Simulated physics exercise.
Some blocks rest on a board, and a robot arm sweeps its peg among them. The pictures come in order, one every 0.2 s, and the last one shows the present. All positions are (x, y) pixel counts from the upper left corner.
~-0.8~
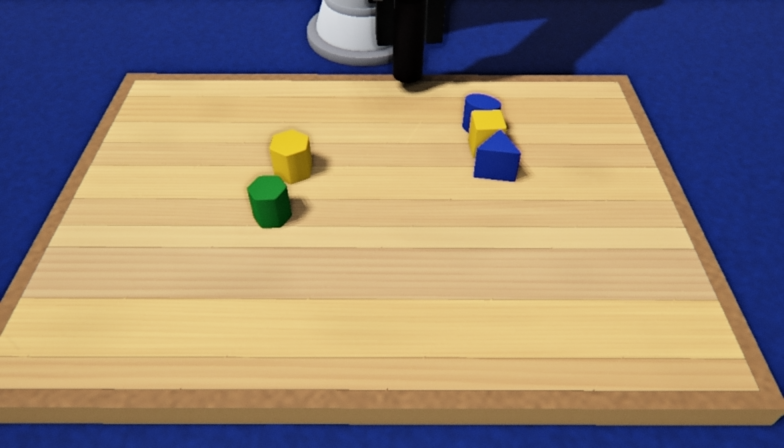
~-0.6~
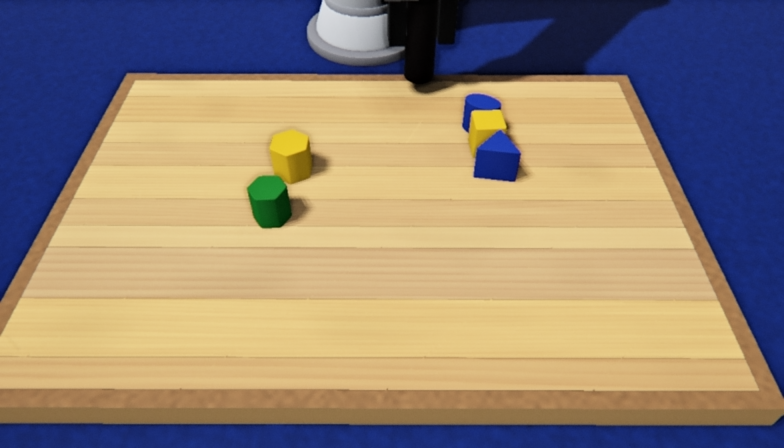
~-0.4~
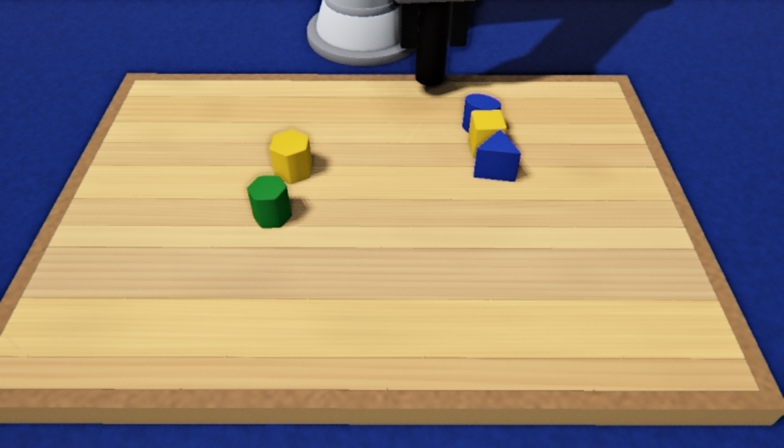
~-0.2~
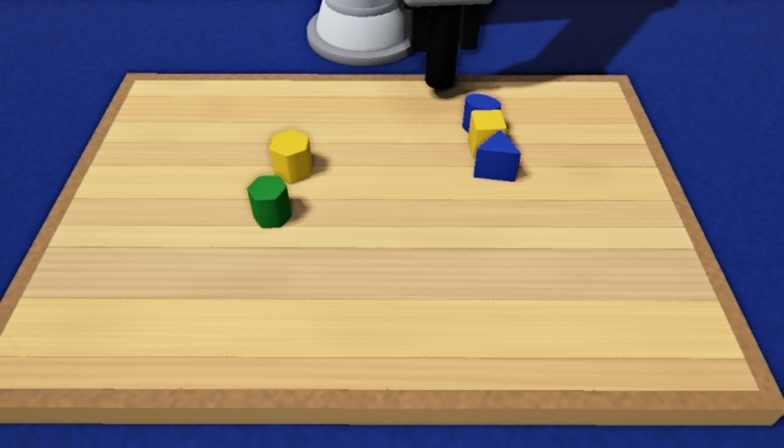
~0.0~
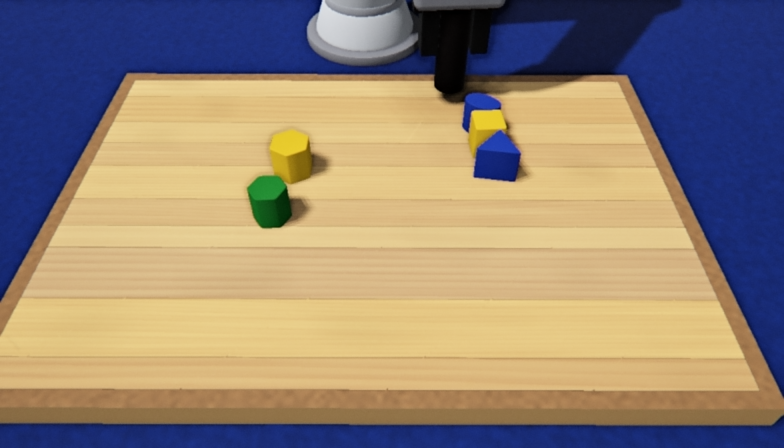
A robot arm's black peg, at the far edge of a pale wooden board on a blue surface, is seen from a fixed view in front and above. A blue oval block, a yellow square one and a blue triangular one cluster at upper right, with yellow and green hexagonal blocks at left. The peg slides slightly rightward and a little nearer, while every block stays still.
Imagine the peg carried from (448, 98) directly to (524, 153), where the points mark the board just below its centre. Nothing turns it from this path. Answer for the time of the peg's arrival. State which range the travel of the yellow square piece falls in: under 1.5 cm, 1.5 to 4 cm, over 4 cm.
Shift: Over 4 cm.
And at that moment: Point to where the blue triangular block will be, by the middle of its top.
Close to (498, 166).
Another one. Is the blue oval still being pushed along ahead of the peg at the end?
Yes, that is how it ends up.
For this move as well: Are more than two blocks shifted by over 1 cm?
My answer is yes.
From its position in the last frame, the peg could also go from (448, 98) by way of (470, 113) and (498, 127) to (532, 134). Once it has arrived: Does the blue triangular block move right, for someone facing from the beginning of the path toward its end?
The answer is yes.
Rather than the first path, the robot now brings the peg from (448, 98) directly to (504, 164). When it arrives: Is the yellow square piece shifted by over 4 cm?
The answer is yes.
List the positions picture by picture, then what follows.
In the first frame, peg's lower end at (408, 75); blue oval at (483, 101); yellow square piece at (489, 119); blue triangular block at (500, 143).
In the second frame, peg at (419, 76); blocks still.
In the third frame, peg at (430, 78); blocks still.
In the fourth frame, peg at (440, 81); blocks still.
In the fifth frame, peg at (449, 86); blue oval at (483, 101); yellow square piece at (489, 119); blue triangular block at (500, 143).
On the path given first. One third of the way, peg at (474, 104); blue oval at (491, 104); yellow square piece at (493, 121), turned 15° clockwise; blue triangular block at (500, 146).
Two thirds of the way, peg at (499, 122); blue oval at (521, 122), turned 25° anticlockwise; yellow square piece at (510, 138), turned 25° clockwise; blue triangular block at (500, 160), turned 40° clockwise.
At the end, peg at (526, 141); blue oval at (552, 141), turned 30° anticlockwise; yellow square piece at (522, 152), turned 45° clockwise; blue triangular block at (498, 166), turned 75° clockwise.
